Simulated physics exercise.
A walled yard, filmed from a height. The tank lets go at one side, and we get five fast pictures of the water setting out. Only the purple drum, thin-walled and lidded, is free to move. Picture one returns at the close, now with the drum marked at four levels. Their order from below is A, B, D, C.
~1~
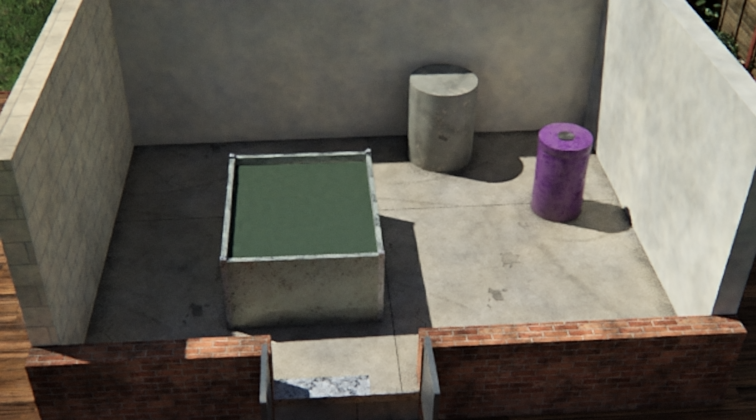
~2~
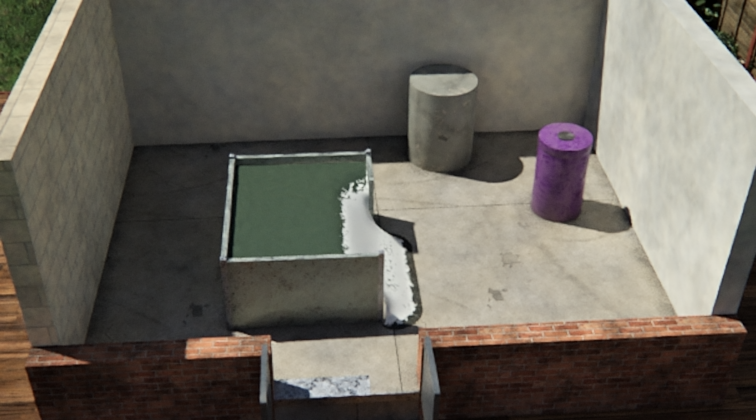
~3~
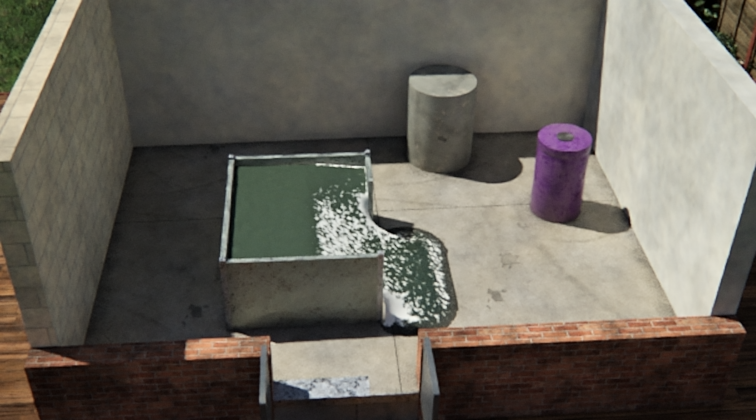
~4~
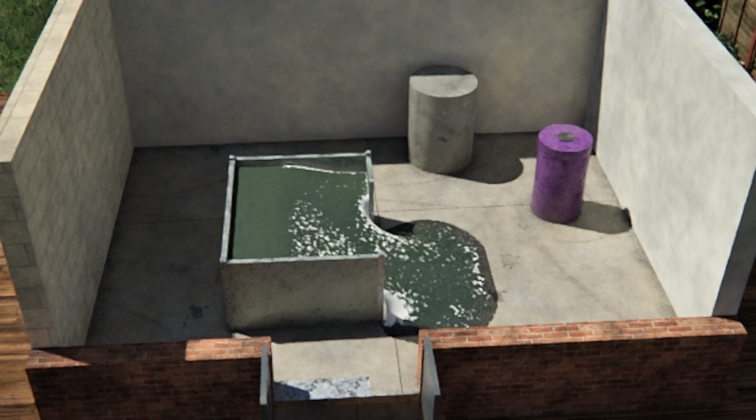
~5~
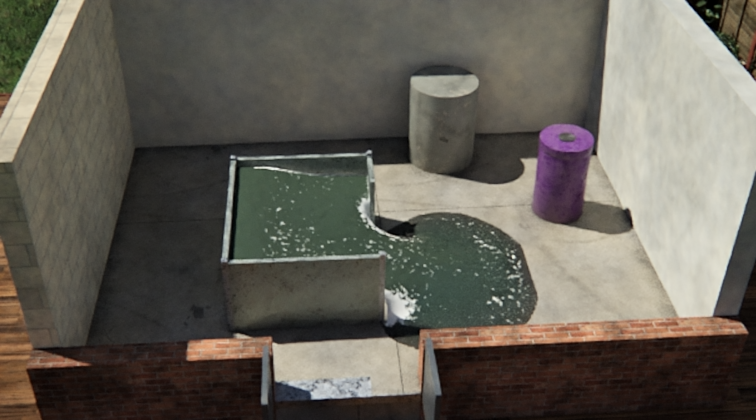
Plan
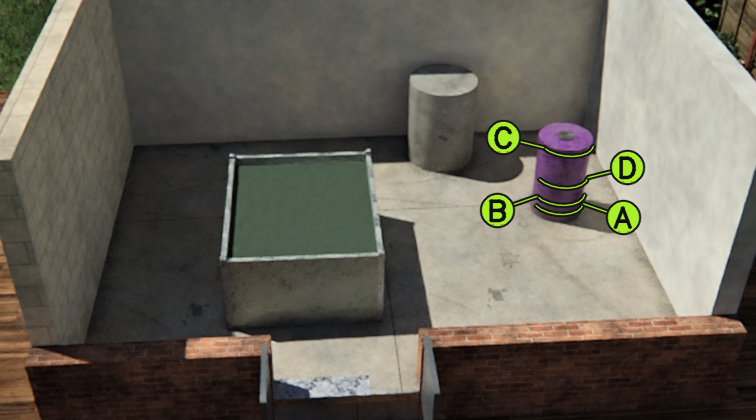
Green water poured out of the right side of a full square tank in a walled yard, foaming white at first, then spread across the concrete floor while the purple drum stood almost still.
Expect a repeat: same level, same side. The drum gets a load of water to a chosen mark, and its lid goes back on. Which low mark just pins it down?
Choose D.
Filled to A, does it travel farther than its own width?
Yes, clearly.
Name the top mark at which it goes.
Here it is mark B.
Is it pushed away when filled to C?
No, not at all.
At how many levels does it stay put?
Two of the four.
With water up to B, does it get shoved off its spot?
Yes.
On the marked copy, A at (563, 214); B at (565, 205); C at (573, 156); D at (567, 188); from the bottom up A, B, D, C.
If A is chosen, it is pushed about twice its own width away.
If B is chosen, it is pushed about half its own width away.
If C is chosen, it does not move.
If D is chosen, it does not move.
